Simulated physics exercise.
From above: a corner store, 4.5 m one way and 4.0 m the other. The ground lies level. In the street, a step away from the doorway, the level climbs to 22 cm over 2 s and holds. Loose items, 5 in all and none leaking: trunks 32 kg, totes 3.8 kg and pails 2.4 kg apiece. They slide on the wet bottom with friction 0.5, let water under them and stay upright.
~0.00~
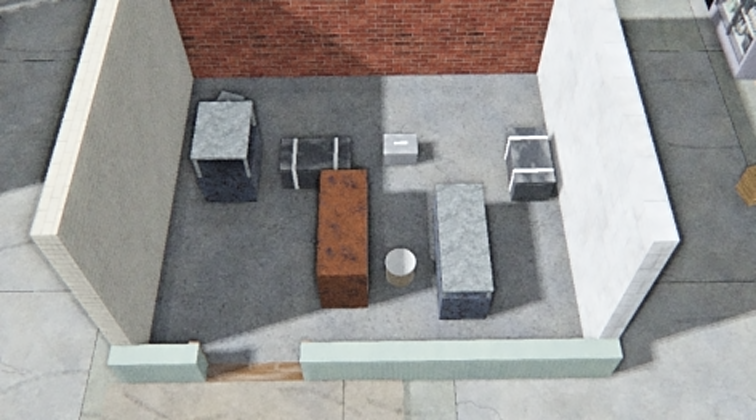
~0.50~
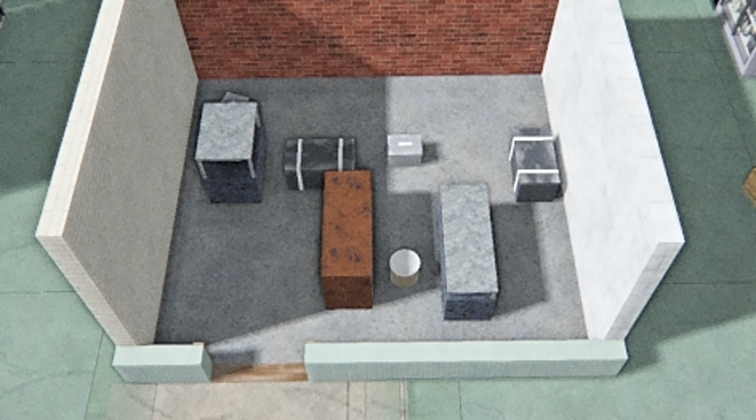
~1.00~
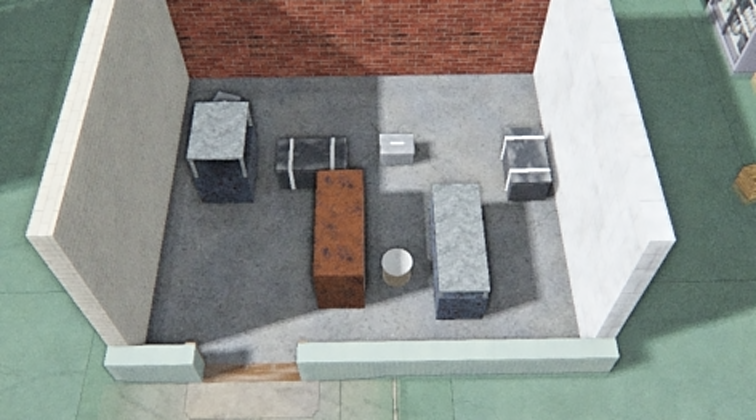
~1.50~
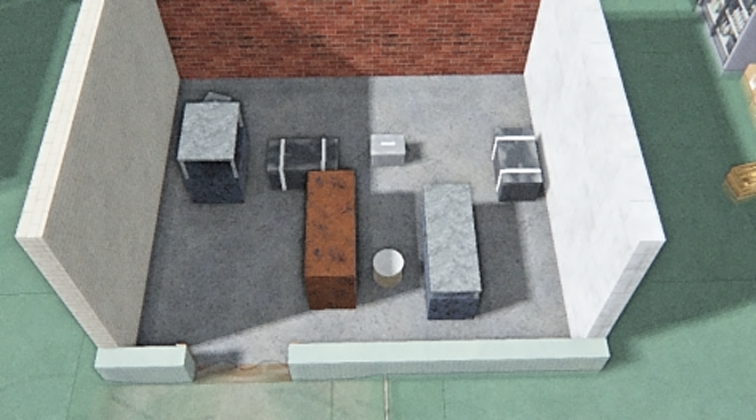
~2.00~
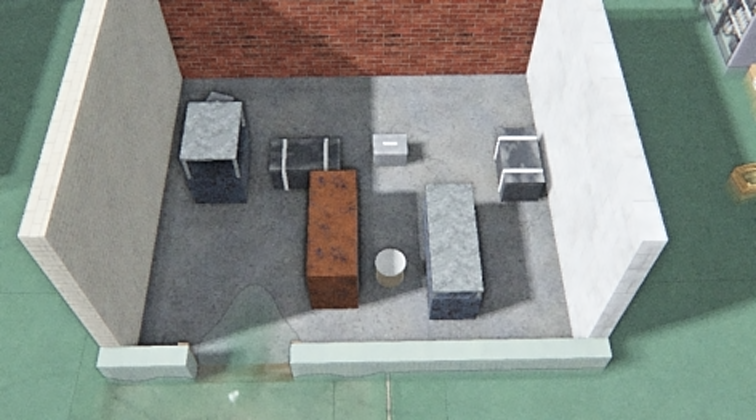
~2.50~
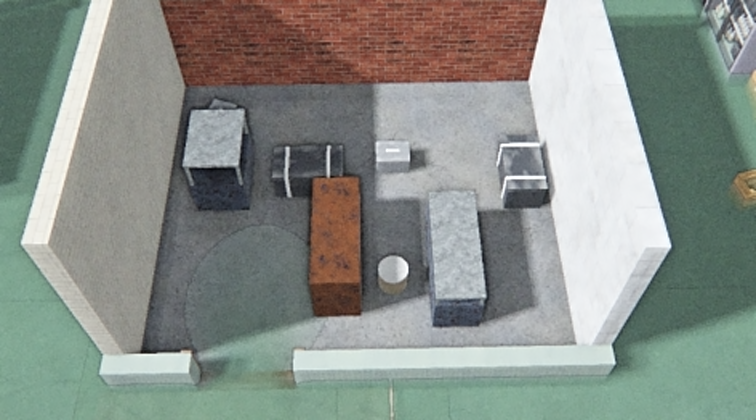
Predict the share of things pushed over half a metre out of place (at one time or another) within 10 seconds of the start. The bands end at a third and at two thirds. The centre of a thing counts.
That comes to one to two thirds.
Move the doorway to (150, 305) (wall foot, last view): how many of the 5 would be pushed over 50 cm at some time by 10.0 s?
Then 3.
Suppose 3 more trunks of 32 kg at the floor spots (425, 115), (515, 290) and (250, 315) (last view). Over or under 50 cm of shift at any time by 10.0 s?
In that order: Short of it, under, more.
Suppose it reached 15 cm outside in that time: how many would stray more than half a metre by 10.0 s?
In that case 0 of them.
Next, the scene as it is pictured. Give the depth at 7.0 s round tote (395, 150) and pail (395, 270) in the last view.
About 2 and 2 cm.
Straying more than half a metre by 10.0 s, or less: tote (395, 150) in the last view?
Answer: Past it.
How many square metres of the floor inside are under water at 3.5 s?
Some 5.0 m2.
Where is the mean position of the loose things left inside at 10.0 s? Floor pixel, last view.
Near (414, 180).
After 3.5 s 0 of 5 are over 50 cm from their spots; 0 afloat.
After 4.5 s 1 of 5 are over 50 cm from their spots; 0 afloat.
After 7.0 s 1 of 5 are over 50 cm from their spots; 1 afloat.
After 10.0 s 2 of 5 are over 50 cm from their spots, and 2 have been at some point; 2 afloat.
